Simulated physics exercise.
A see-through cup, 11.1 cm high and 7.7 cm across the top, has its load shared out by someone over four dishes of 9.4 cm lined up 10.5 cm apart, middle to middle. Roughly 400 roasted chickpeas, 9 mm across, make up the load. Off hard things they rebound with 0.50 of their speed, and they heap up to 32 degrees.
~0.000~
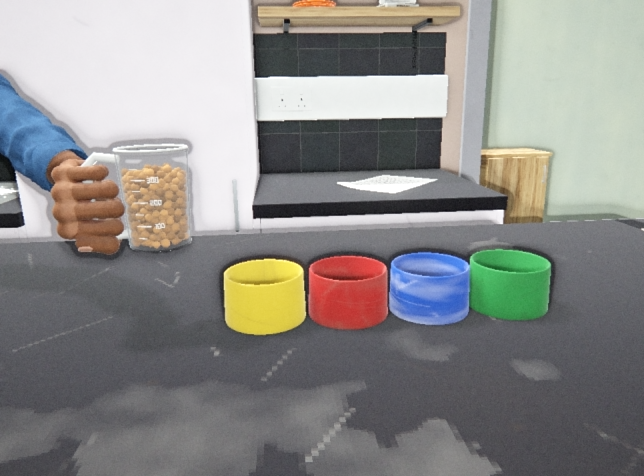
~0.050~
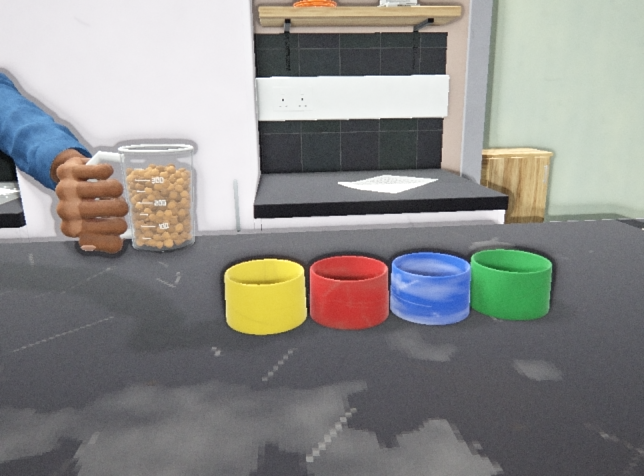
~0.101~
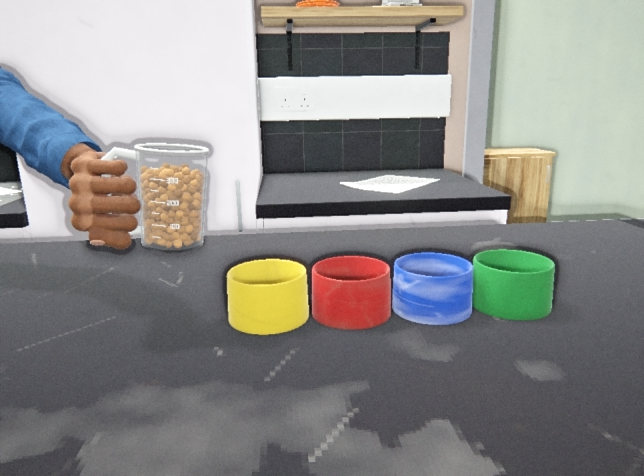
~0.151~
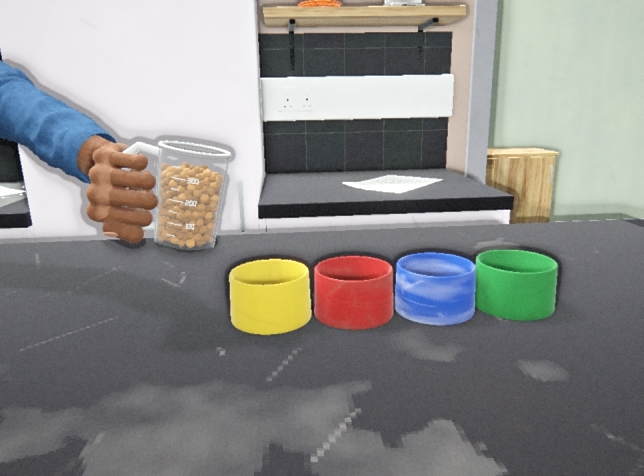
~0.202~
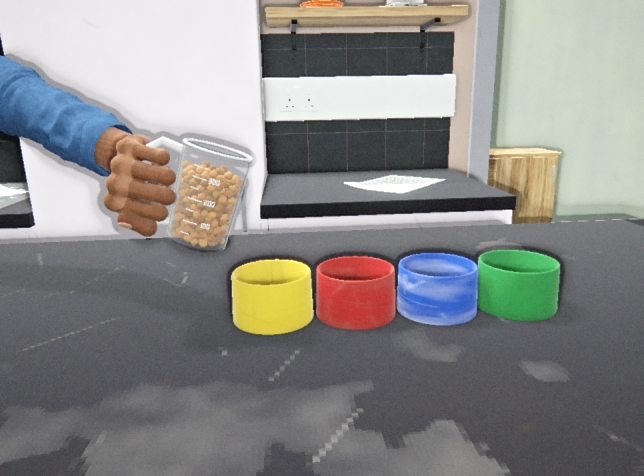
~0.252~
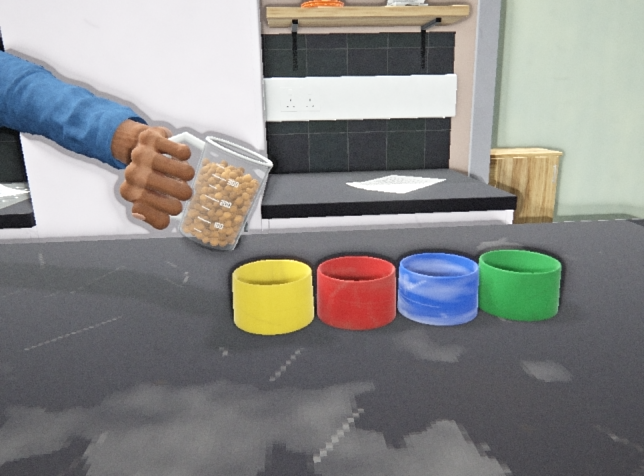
A hand moves a clear cup of roasted chickpeas right while tilting it rightward.
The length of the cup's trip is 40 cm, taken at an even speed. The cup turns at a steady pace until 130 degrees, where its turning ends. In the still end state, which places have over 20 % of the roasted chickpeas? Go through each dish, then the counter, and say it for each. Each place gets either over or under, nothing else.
Outcome: Red: It will hold at most a fifth; blue: It will hold at most a fifth; green: It will hold more than a fifth; yellow: It will hold at most a fifth; counter: It will hold at most a fifth.
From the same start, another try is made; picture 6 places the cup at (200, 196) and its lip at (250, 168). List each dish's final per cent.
Red 50; blue 30; green 0; yellow 0.
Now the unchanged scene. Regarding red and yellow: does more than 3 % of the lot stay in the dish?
So red is a miss and yellow is a miss.
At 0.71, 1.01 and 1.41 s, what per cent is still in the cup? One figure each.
Close to 100, 80 and 0 per cent respectively.
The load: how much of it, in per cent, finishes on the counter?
The answer is roughly 10 per cent.
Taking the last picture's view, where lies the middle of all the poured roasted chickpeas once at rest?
I'd put it at about (521, 286).
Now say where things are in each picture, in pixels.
Cup at (156, 197), tilt 0 degrees, lip at (186, 148), moved 0.0 cm; middle of the pieces at (157, 207); yellow dish at (264, 272); red dish at (348, 268); blue dish at (430, 265); green dish at (510, 261), in the first picture.
Cup at (161, 197), tilt 1 degrees, lip at (191, 148), moved 0.4 cm; middle of the pieces at (161, 207), in the second picture.
Cup at (173, 197), tilt 5 degrees, lip at (207, 151), moved 1.5 cm; middle of the pieces at (172, 206), in the third picture.
Cup at (190, 196), tilt 12 degrees, lip at (229, 155), moved 3.2 cm; middle of the pieces at (188, 206), in the fourth picture.
Cup at (207, 196), tilt 18 degrees, lip at (251, 160), moved 4.9 cm; middle of the pieces at (204, 205), in the fifth picture.
Cup at (223, 195), tilt 25 degrees, lip at (271, 165), moved 6.7 cm; middle of the pieces at (219, 204); yellow dish at (272, 272); red dish at (356, 269); blue dish at (439, 265); green dish at (519, 262). The cup turns about 130 degrees a second and travels 35 cm a second, in the sixth picture.
Then, at 0.71 s, tilt 83 degrees; cup holds 100 %.
After 1.01 s, tilt 121 degrees; cup holds 80 %, blue 10 %, green 5 %.
After 1.41 s, tilt 130 degrees; cup holds 0 %, blue 5 %, green 80 %.
In the end, at 2.0 s, red 0 %, blue 5 %, green 80 %, yellow 0 %, counter 10 %.
